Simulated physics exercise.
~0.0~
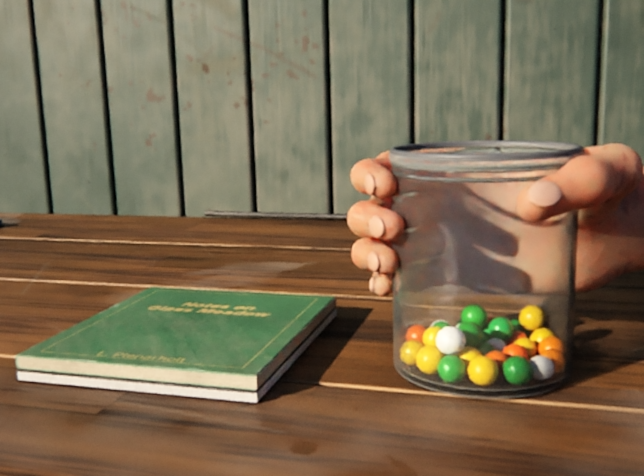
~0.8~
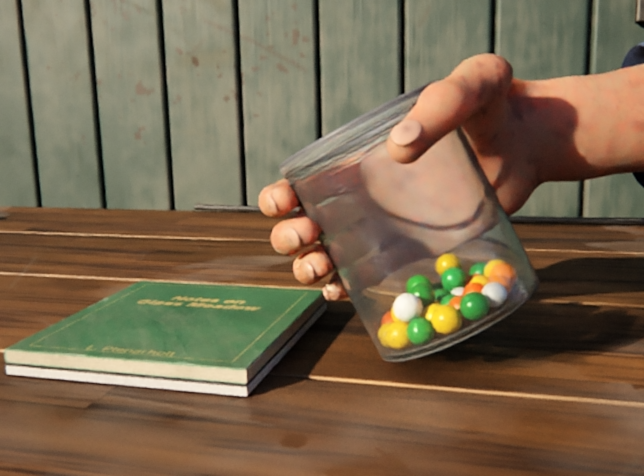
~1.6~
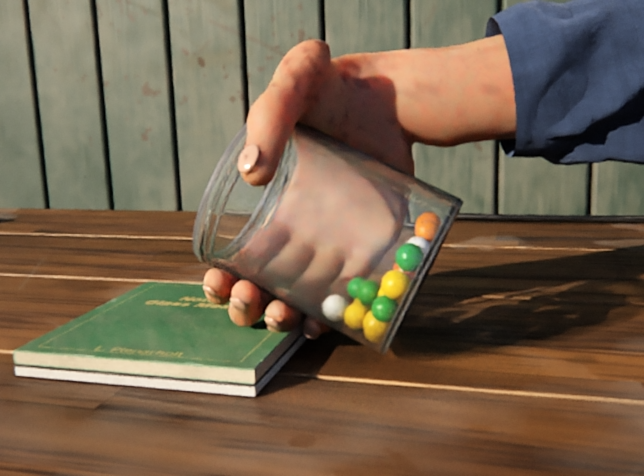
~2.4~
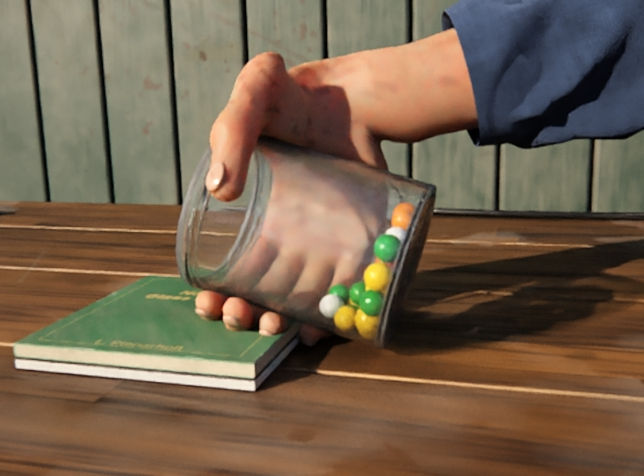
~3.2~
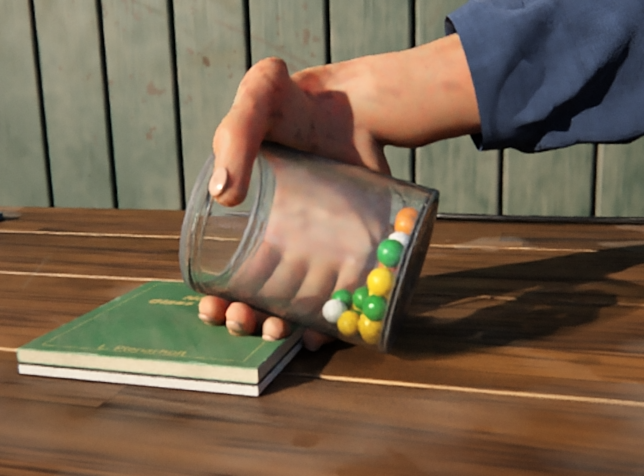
A hand tips a clear jar of colourful balls leftward onto green books, spilling none.
